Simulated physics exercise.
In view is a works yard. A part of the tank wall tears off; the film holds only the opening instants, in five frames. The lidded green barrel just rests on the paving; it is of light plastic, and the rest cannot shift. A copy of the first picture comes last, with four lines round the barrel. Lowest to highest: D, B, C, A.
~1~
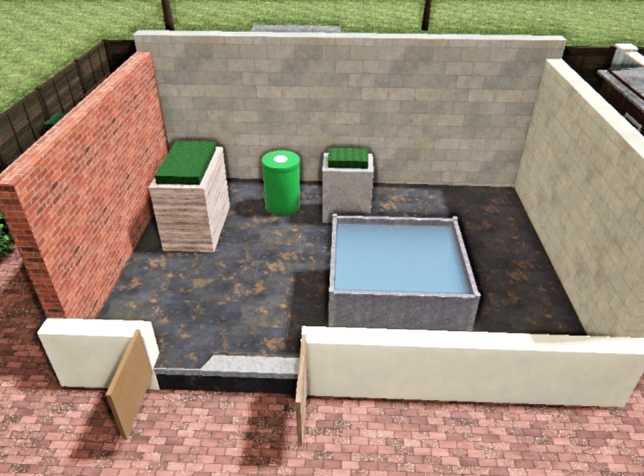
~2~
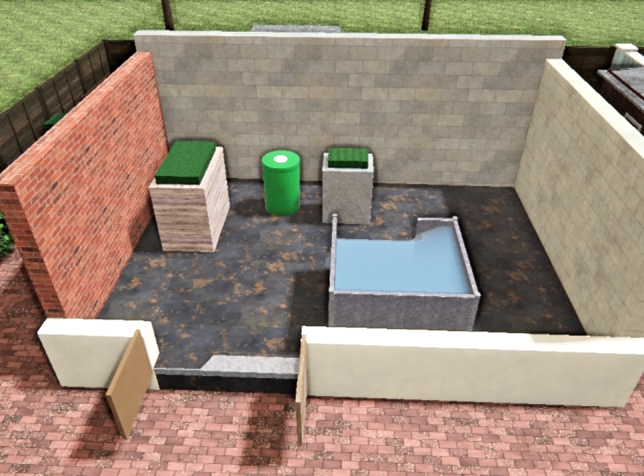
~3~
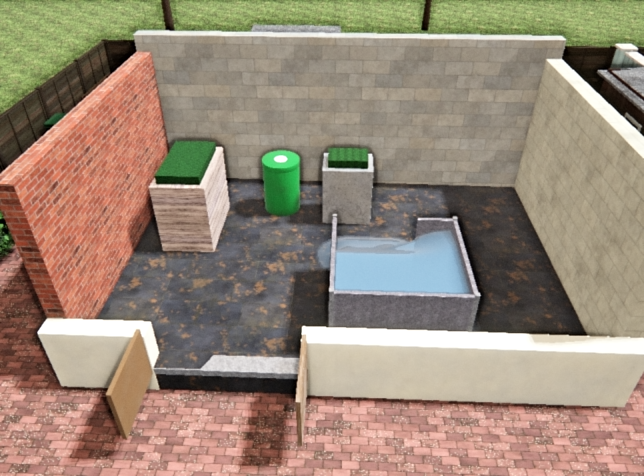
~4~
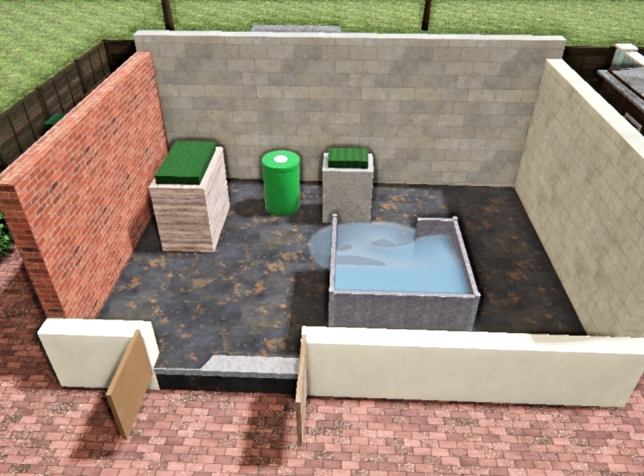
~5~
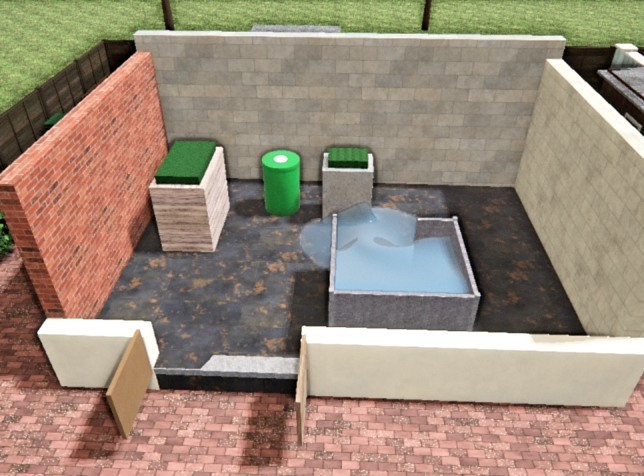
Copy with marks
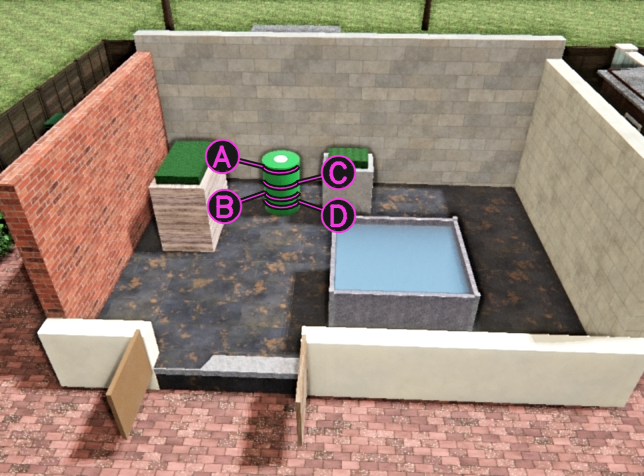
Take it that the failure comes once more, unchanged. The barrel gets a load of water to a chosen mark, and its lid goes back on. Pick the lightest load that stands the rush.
I would pick mark B.
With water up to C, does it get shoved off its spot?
No.
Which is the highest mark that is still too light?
It is D.
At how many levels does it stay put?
Three.
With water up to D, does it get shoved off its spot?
Yes, it does.
In magenta, A at (278, 172); B at (280, 199); C at (279, 188); D at (280, 207); from the bottom up D, B, C, A.
If A is chosen, it does not move.
If B is chosen, it shifts by a finger or two and stays.
If C is chosen, it does not move.
If D is chosen, it is pushed about half its own width away.
